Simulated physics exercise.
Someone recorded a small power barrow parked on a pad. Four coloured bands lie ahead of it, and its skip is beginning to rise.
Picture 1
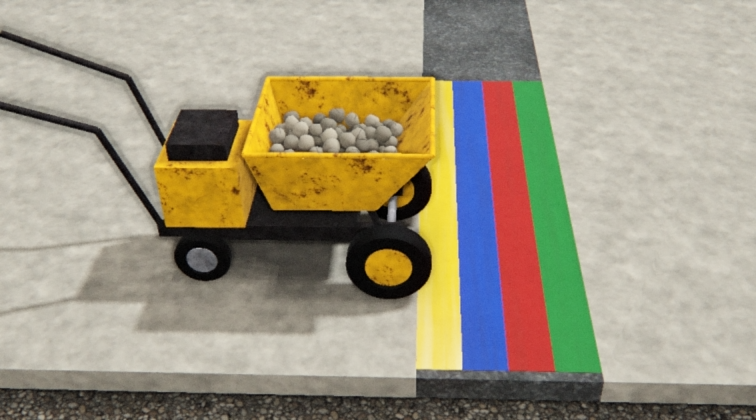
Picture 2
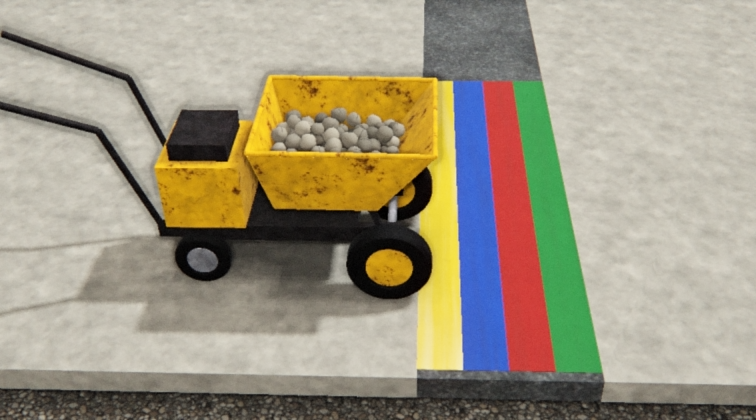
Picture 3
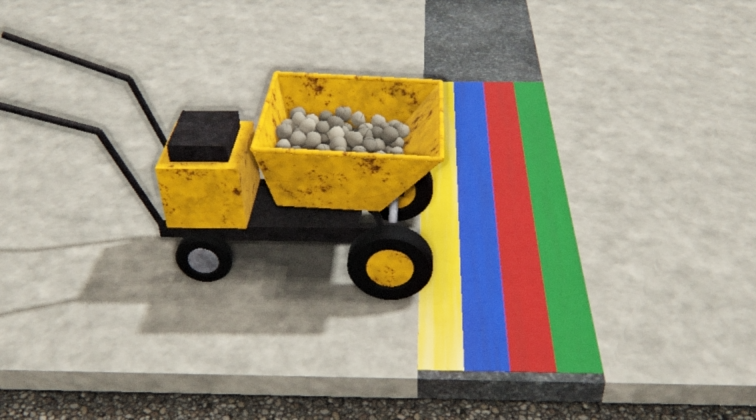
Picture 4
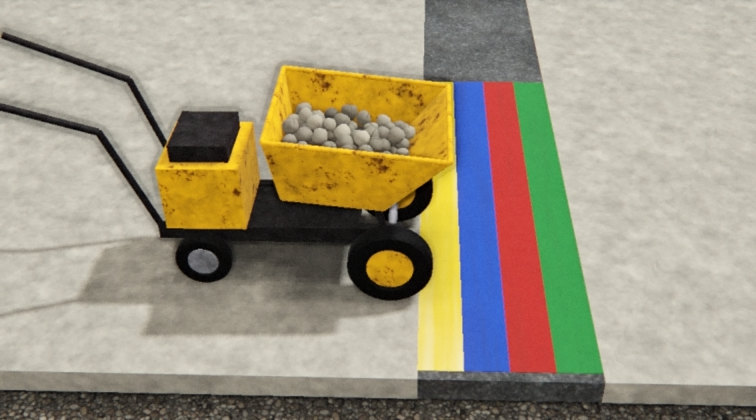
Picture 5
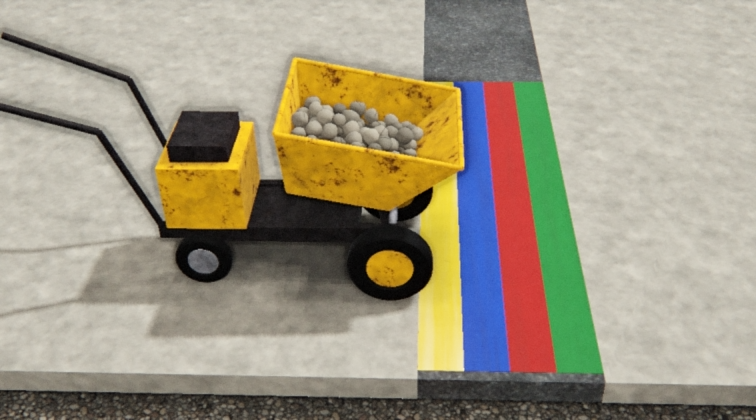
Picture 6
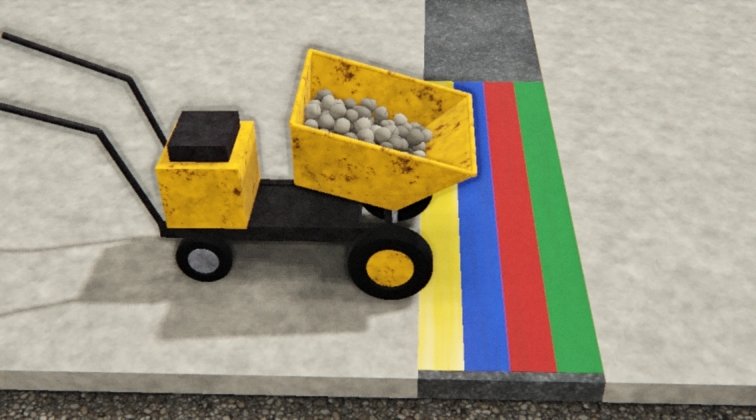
On a pale pad, a yellow barrow's skip of pebbles tilts forward toward coloured bands.
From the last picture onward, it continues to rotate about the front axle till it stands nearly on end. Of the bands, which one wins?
The green band wins.
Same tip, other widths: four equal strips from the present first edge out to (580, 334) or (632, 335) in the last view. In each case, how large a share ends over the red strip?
About 10 per cent first, then about 30 per cent.
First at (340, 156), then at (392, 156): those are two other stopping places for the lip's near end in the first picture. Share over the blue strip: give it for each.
First spot 30 per cent, second spot 10 per cent.
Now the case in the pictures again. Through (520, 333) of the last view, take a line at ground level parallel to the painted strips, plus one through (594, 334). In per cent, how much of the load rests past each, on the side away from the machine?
Close to 80 and 40 per cent respectively.
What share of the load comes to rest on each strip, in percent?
Here's the split: Yellow strip gets 0 %, blue strip 0 %, red strip 10 %, green strip 35 %.
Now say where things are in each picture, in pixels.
The first frame shows lip of the skip at (432, 157), level; top of the load at (332, 147), river pebbles; yellow strip at (439, 326); blue strip at (483, 327); red strip at (527, 328); green strip at (571, 328).
The second frame shows lip of the skip at (435, 157), level; top of the load at (309, 142).
The third frame shows lip of the skip at (442, 160), tipped barely; top of the load at (314, 140).
The fourth frame shows lip of the skip at (450, 163), tipped a little; top of the load at (320, 138).
The fifth frame shows lip of the skip at (461, 168), tipped a little; top of the load at (328, 133).
The sixth frame shows lip of the skip at (474, 175), tipped clearly; top of the load at (327, 119); yellow strip at (441, 327); blue strip at (484, 327); red strip at (528, 328); green strip at (573, 329).
Soon, skip tipped steeply; all in the skip.
A while on, skip tipped right over; most in the skip; a small part over the red strip; a small part over the green strip.
Towards the end, skip tipped right over; about a quarter in the skip; a small part over the red strip; about a third over the green strip; about a third off the paint.
Finally, skip tipped right over; about a quarter in the skip; none over the yellow strip; none over the blue strip; a small part over the red strip; about a third over the green strip; about a third off the paint.
